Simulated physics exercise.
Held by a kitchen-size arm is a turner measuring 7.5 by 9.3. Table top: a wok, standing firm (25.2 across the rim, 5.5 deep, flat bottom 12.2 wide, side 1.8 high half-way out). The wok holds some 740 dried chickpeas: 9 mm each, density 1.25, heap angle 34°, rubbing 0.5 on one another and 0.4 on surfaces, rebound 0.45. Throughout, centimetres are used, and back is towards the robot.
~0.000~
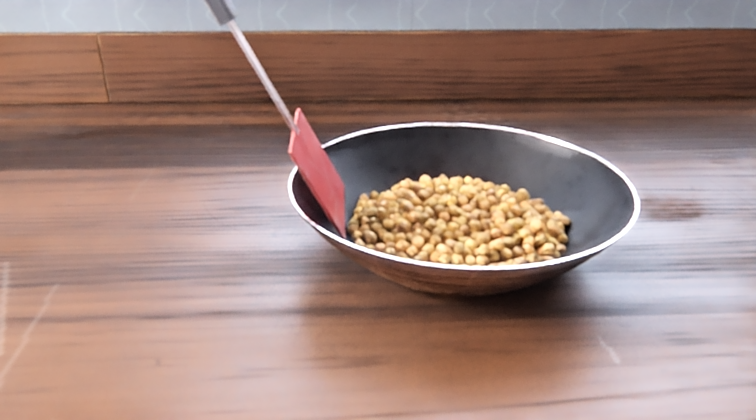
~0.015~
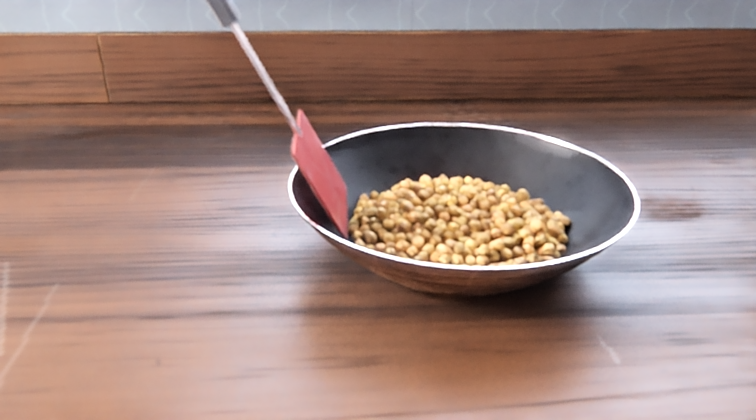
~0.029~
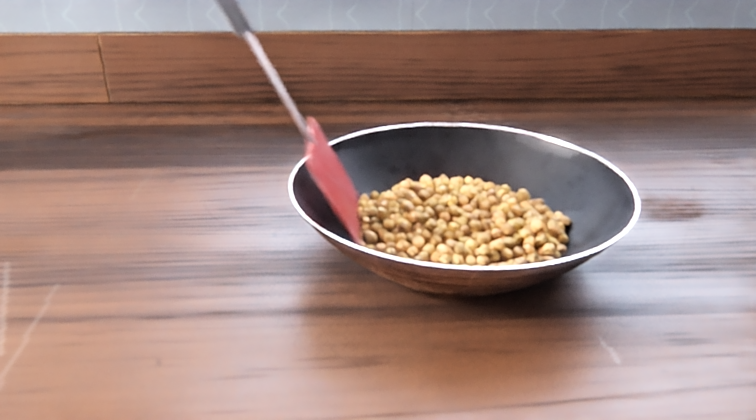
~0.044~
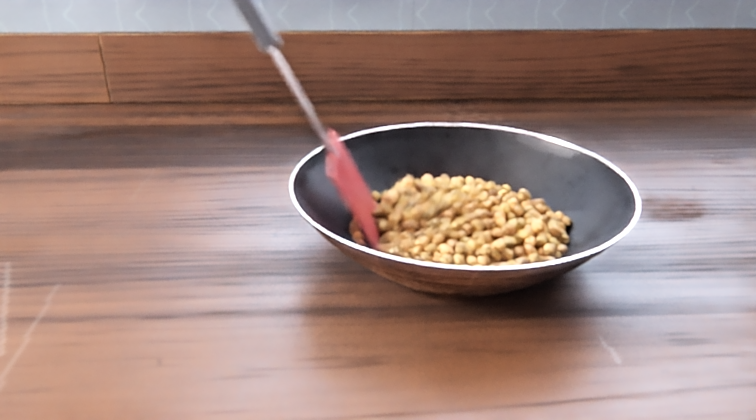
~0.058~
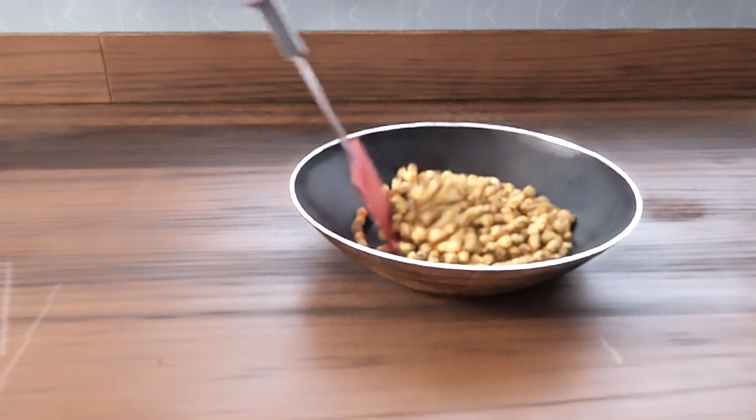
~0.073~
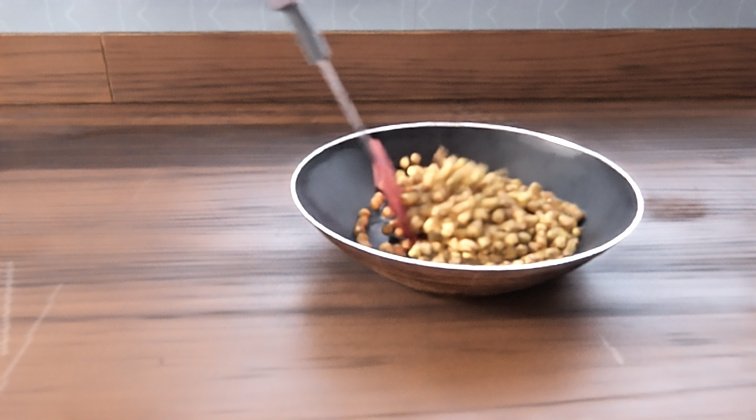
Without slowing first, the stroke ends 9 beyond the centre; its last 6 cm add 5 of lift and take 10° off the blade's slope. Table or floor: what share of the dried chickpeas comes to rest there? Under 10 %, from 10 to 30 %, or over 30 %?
Over 30 %.
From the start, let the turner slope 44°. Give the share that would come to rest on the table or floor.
I'd put it at about 40 per cent.
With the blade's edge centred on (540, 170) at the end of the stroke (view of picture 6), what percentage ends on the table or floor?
Approximately 20 per cent, I reckon.
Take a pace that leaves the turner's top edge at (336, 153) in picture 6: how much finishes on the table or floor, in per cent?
Roughly 20 per cent.
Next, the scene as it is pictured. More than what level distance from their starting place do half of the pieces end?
Level distance of roughly 6 cm.
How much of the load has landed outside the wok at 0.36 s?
That would be near 15 per cent, give or take.
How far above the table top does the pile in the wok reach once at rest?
It reaches around 5.0 cm.
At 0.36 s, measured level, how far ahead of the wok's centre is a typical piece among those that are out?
Roughly 28 cm.
After 0.11 s, sloping 63°, highest piece 11 above the table; 733 in the wok, 3 on the blade or in flight.
After 0.15 s, sloping 60°, highest piece 14 above the table; 727 in the wok, 9 on the blade or in flight.
After 0.36 s, sloping 53°, highest piece 20 above the table; 429 in the wok, 94 on the table or floor, 213 on the blade or in flight.
After 1.41 s, sloping 53°, highest piece 5 above the table; 429 in the wok, 307 on the table or floor.
At rest, 429 in the wok, 307 on the table or floor. That is 42 % on the table or floor.
